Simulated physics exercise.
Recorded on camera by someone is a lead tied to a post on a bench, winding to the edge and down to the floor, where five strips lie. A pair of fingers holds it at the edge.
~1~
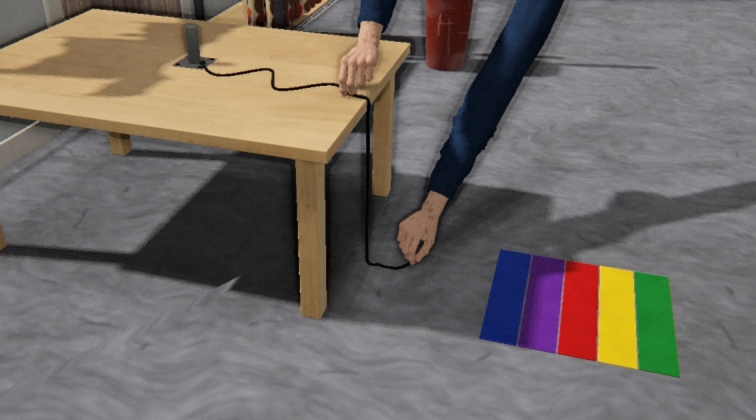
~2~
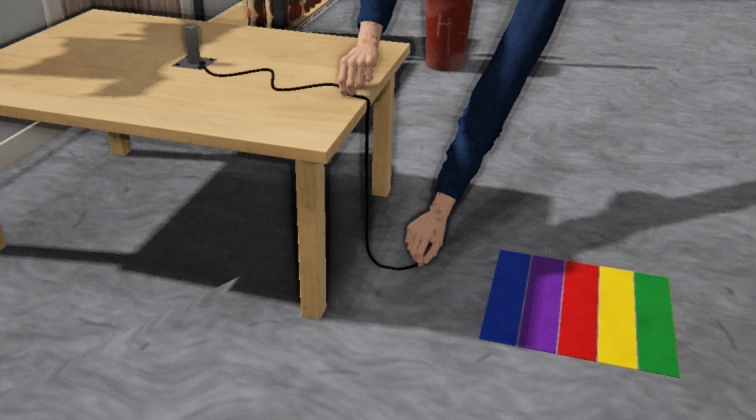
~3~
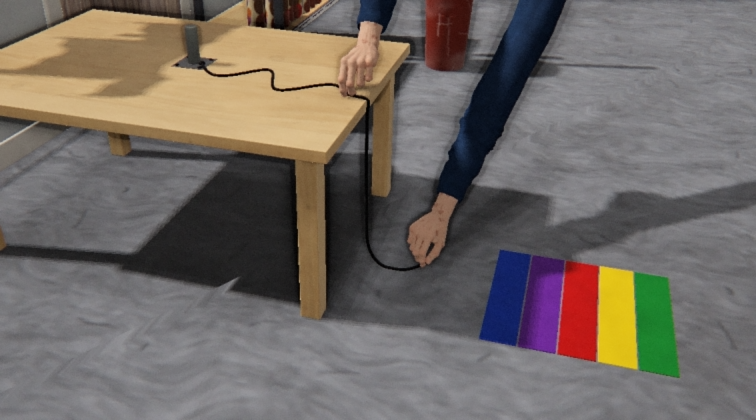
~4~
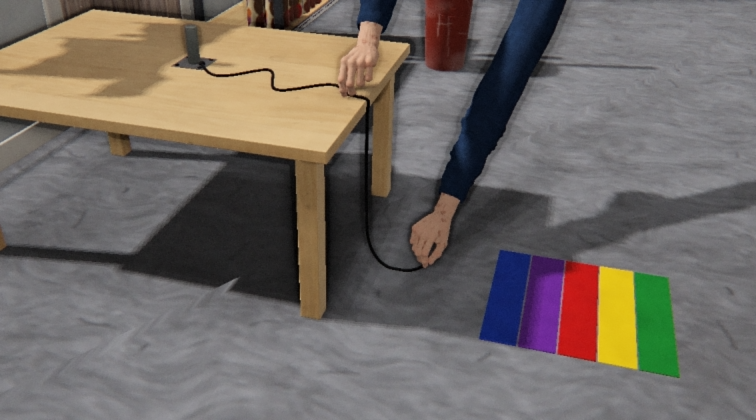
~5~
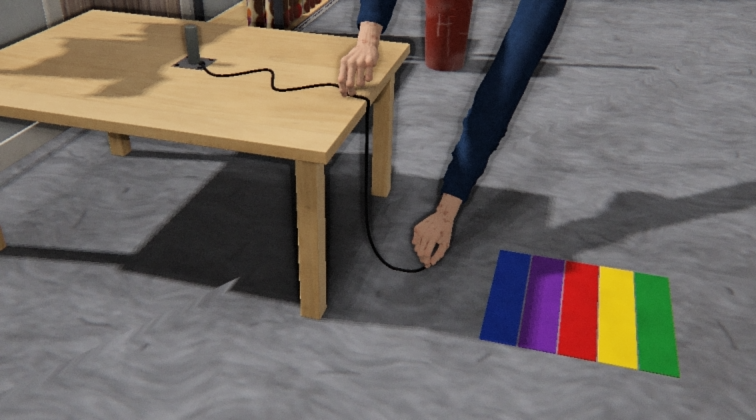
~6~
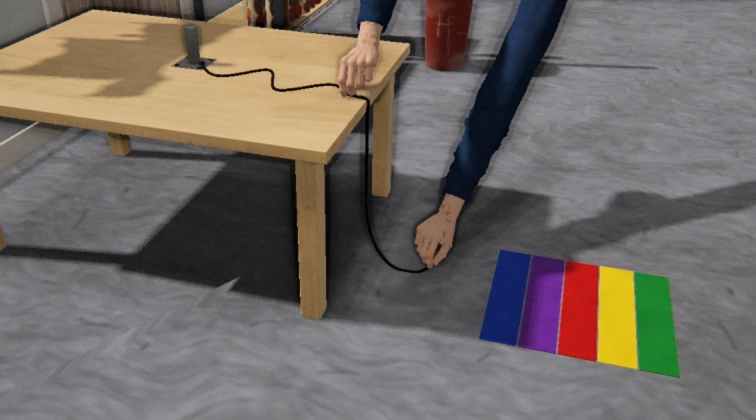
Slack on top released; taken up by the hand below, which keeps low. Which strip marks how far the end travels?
The yellow strip.
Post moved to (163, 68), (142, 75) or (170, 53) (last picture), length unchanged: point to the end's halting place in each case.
Per try, approx.: (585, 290); (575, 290); (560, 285).
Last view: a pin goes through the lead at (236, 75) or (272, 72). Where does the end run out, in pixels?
Approximately (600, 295), then (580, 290).
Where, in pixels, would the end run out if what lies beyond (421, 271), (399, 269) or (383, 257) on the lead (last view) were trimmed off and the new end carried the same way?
(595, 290), (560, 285), (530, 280).
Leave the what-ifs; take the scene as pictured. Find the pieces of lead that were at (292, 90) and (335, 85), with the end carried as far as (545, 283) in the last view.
They move to (347, 92) and (375, 119) respectively.
Soon after, end near (545, 283); over purple.
After that, end near (591, 291); over red.
At the stop, end near (617, 296); over yellow. The yellow one.
